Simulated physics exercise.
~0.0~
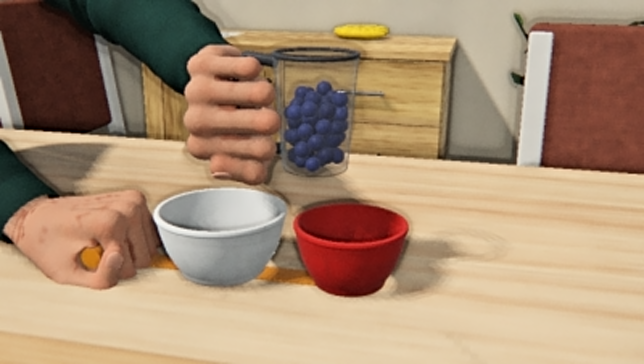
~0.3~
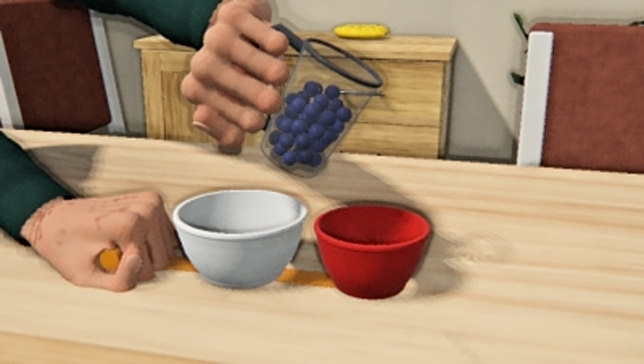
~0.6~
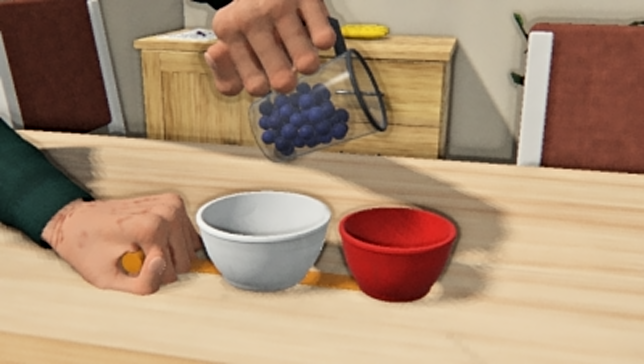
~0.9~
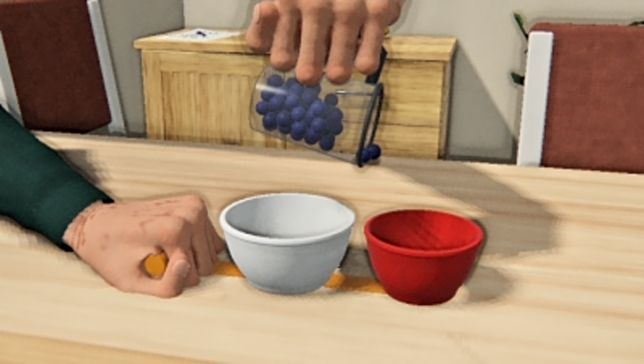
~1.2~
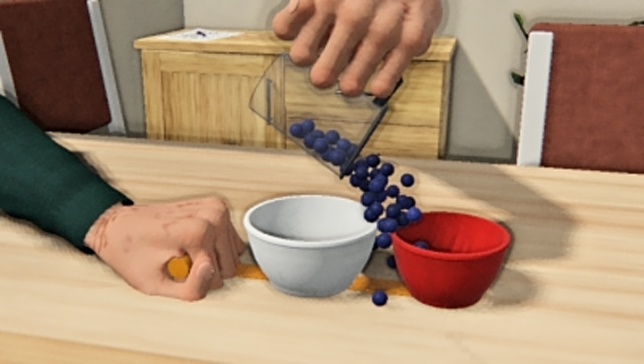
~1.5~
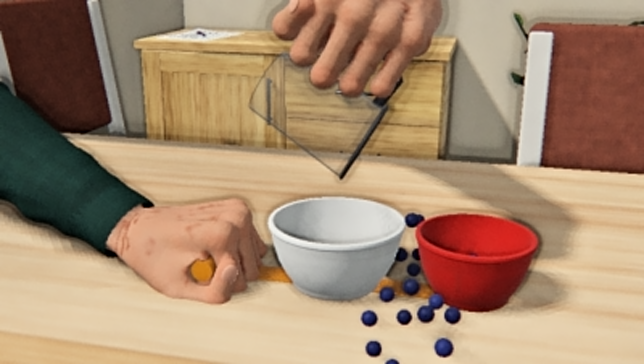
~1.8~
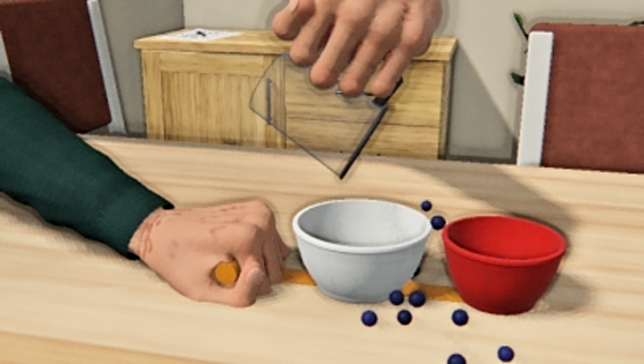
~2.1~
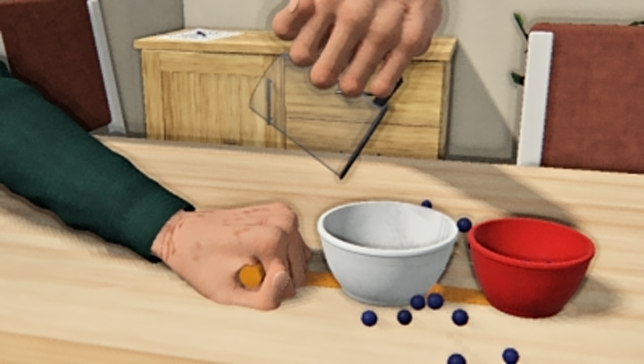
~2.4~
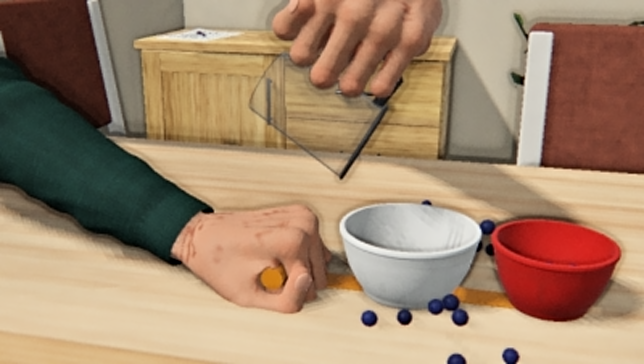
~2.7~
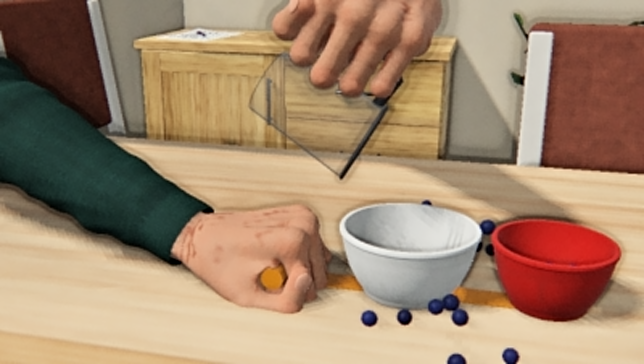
The video shows one hand sliding a white bowl and a red bowl, joined by an orange strip, rightward across a table while another tips a clear cup of blueberries over them. The berries pour out, some scattering on the table, and the bowls stop beneath the emptied, still-tilted cup's right side.
